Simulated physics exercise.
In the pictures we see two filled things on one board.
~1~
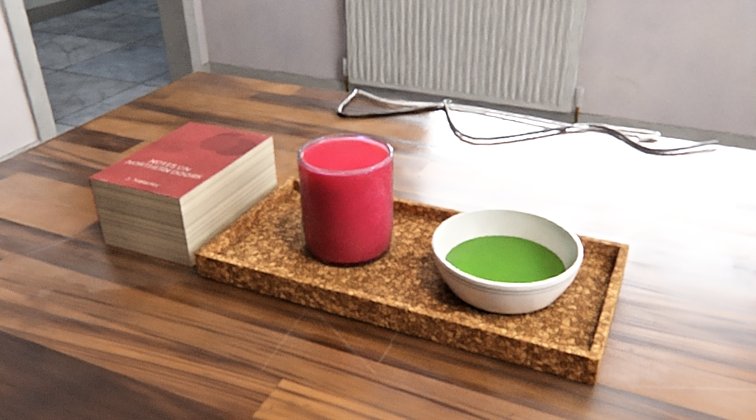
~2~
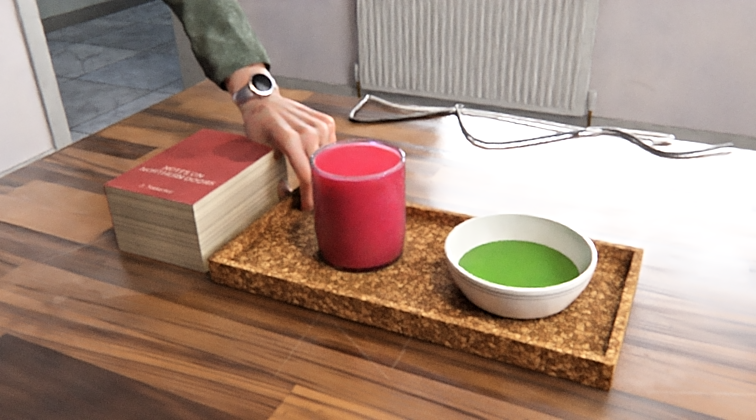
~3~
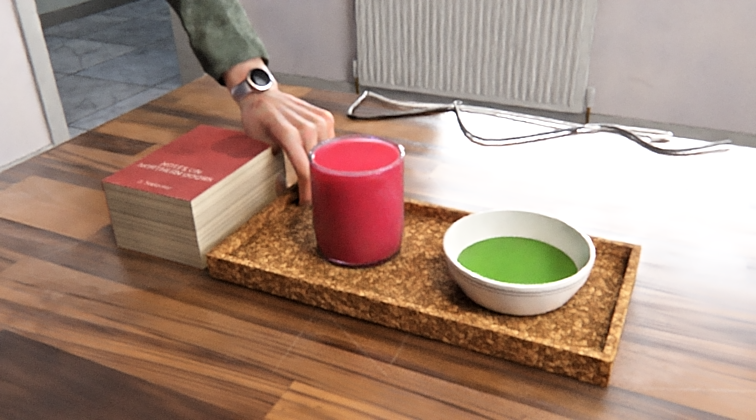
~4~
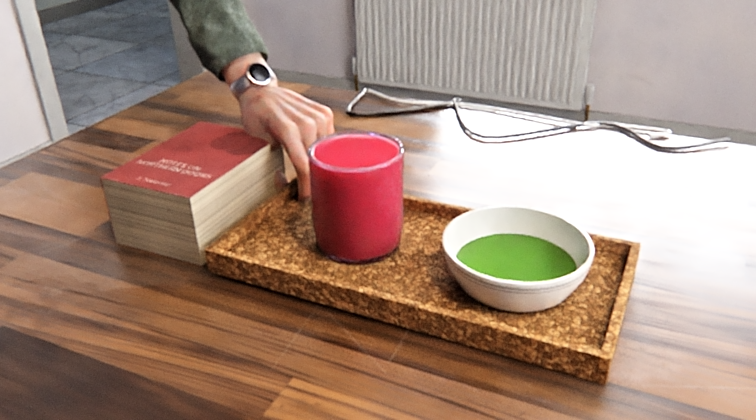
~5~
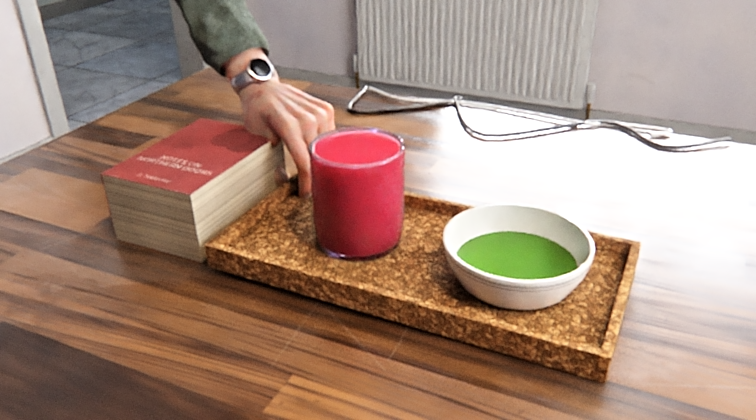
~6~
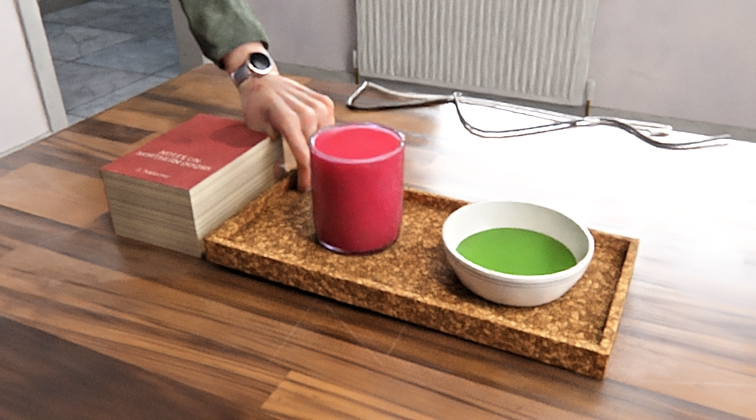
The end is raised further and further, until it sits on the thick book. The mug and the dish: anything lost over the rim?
Mug: Some gets out. Dish: All stays in.
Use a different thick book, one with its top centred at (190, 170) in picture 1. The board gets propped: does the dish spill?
In that case it survives.
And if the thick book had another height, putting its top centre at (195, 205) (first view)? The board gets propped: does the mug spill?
It survives.
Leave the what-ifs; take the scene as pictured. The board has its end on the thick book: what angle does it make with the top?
Roughly 13 degrees.
A moment on, the board slopes by about 7°; mug, all is still inside; dish, all is still inside.
Further on, the board slopes by about 15°; mug, a puddle lies under it; dish, all is still inside.
When it is over, the board slopes by about 13°, resting on the thick book; mug, a puddle lies under it; dish, all is still inside.
